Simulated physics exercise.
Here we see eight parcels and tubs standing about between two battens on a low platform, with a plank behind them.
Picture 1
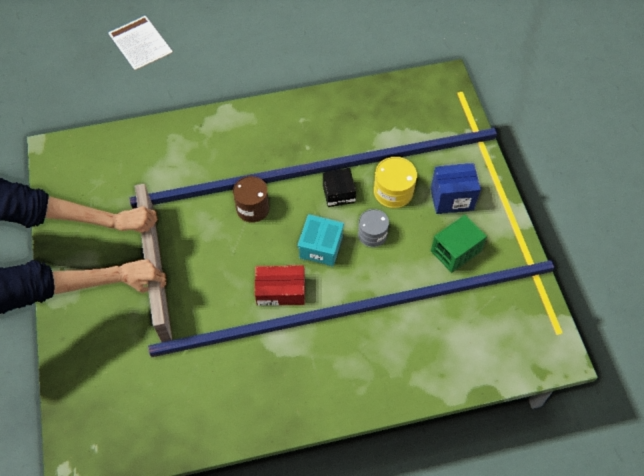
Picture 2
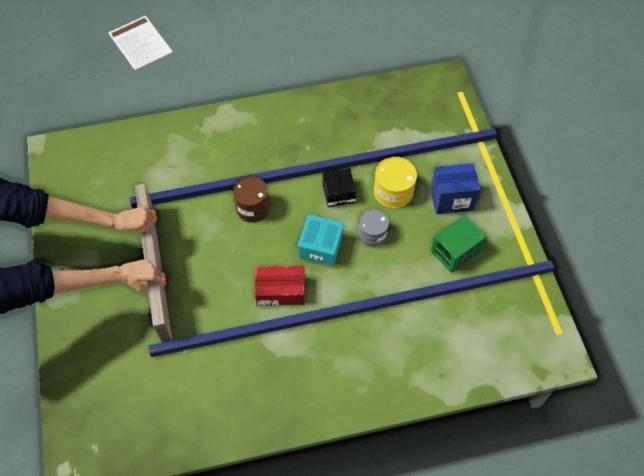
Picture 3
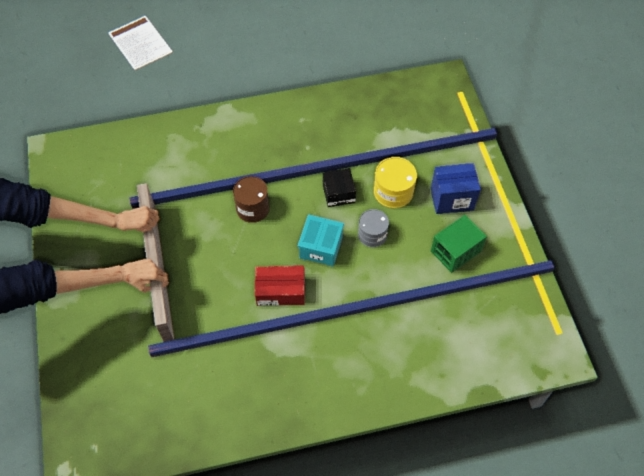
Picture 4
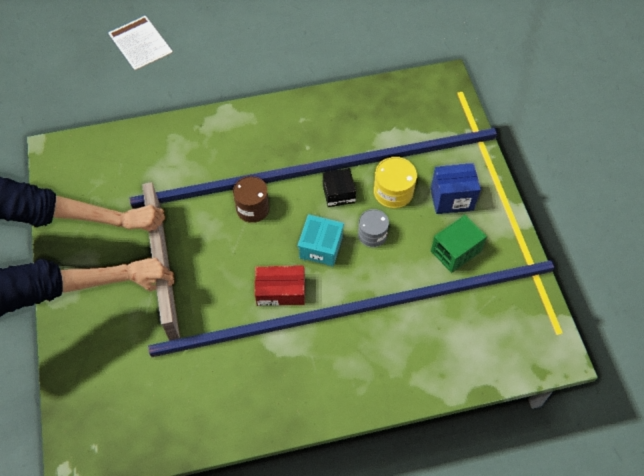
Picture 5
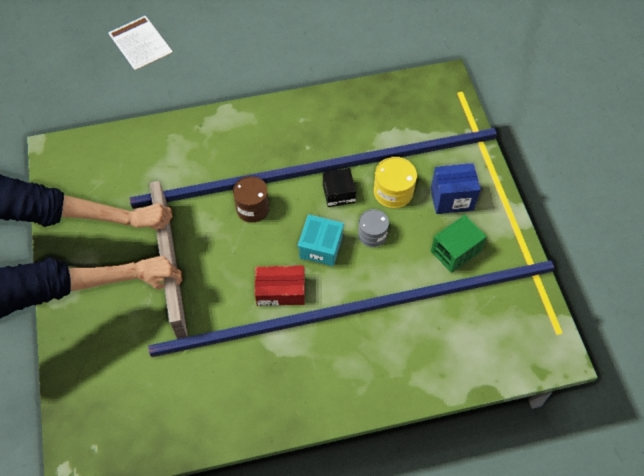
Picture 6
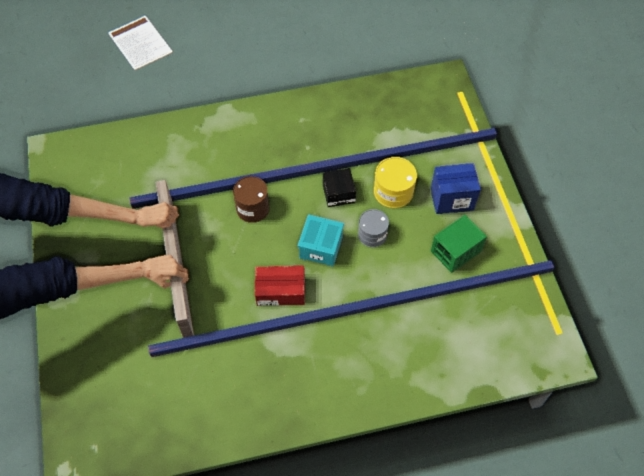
At the start, two hands hold a plank at the left end of two blue battens, with eight colourful boxes, canisters and other containers standing between them on a green platform. The hands then push the plank a short way to the right, while the containers stay still, untouched by it.
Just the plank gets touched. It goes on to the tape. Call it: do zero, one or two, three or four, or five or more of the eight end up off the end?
Five or more end up off it.
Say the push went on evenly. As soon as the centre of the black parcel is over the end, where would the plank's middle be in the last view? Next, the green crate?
With the black parcel it sits around (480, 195), with the green crate around (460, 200).
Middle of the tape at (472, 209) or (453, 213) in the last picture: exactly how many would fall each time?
It would be 3 and 1.
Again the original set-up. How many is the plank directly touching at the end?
It adds up to 1.
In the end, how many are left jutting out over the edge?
That'd be 1.
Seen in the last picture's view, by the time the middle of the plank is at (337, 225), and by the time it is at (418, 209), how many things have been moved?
One spot: 6. Other spot: 8.
A little later, none off yet; blue box at rest near (455, 189); green crate at rest near (458, 244); yellow canister at rest near (395, 183).
When it is over, the number that fall off is five or more; down, red parcel, turquoise tote, black parcel, grey canister, yellow canister, green crate and blue box.
